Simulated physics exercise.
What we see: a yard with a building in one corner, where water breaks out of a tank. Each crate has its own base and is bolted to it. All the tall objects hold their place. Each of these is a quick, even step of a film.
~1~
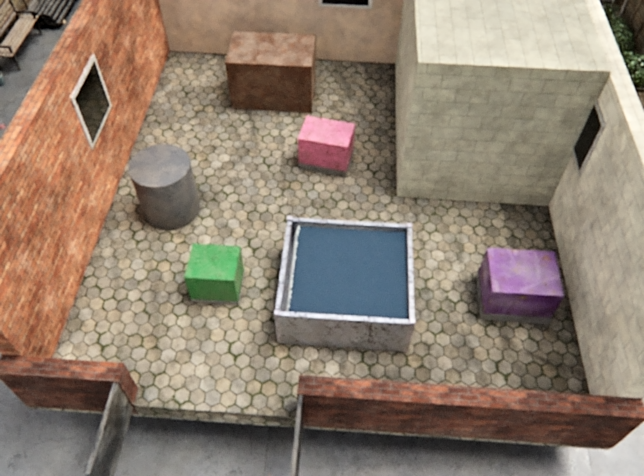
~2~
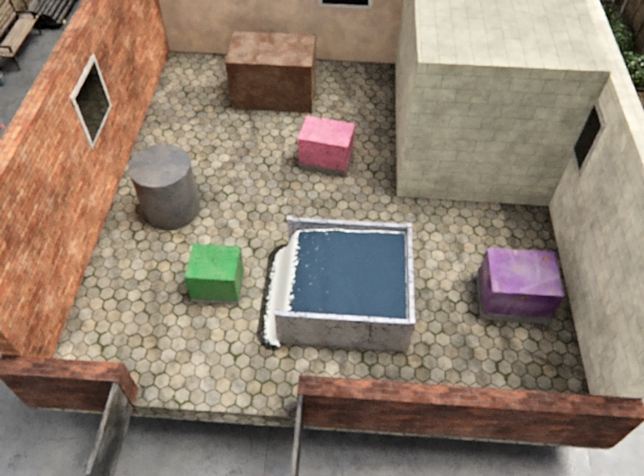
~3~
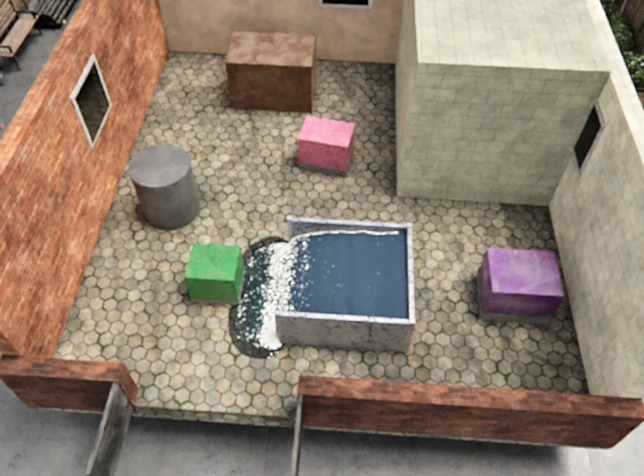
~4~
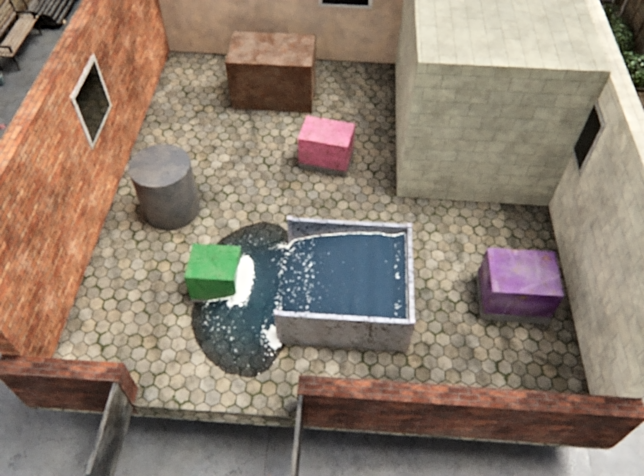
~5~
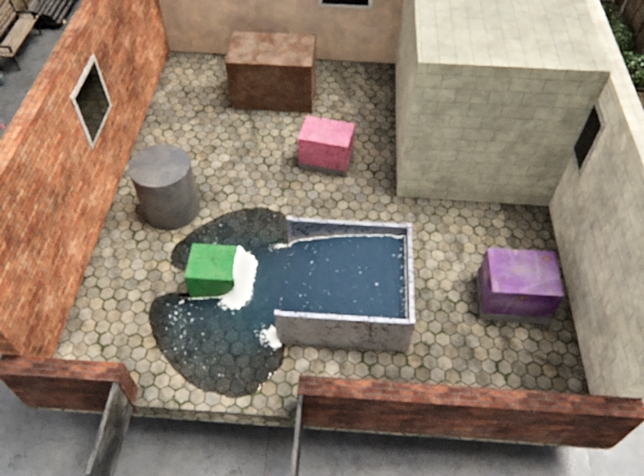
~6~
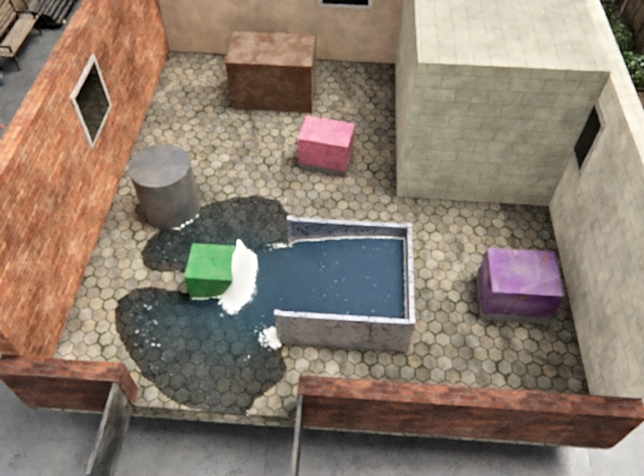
Water burst from the left side of a tank in a walled yard, foamed against the green block, then parted around it and spread in dark pools across the paving toward the grey cylinder.
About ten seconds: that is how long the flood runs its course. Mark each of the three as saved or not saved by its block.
Pink crate - saved; purple crate - saved; green crate - not saved.
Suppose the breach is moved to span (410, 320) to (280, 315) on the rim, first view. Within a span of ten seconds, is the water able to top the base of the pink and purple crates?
The pink crate is safe, the purple crate is wetted.
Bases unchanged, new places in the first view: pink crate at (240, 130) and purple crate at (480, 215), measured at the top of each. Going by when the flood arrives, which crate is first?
The green crate, I think.
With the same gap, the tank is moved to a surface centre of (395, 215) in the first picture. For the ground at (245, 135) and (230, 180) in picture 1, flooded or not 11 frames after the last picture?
The first spot is inundated and the second is inundated.
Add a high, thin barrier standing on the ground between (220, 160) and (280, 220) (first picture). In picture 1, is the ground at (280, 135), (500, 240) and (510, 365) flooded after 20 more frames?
First unwetted, then unwetted, then unwetted.
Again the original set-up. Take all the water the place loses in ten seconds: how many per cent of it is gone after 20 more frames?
My reading is about 50 per cent.
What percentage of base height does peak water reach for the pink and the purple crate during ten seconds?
80 and 10 per cent, roughly.
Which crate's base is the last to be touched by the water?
Go for the crate marked purple.
A moment on, water covers 25 % of the floor; the pink crate not reached, the purple crate not reached, the green crate water round its plinth.
Next, water covers 40 % of the floor; the pink crate water round its plinth, the purple crate not reached, the green crate water round its plinth.
Then, water covers 50 % of the floor; the pink crate water round its plinth, the purple crate not reached, the green crate water round its plinth.
Later, water covers 65 % of the floor; the pink crate water round its plinth, the purple crate not reached, the green crate water round its plinth.
In the end, water covers 75 % of the floor; the pink crate stayed above the water, the purple crate stayed above the water, the green crate was topped.
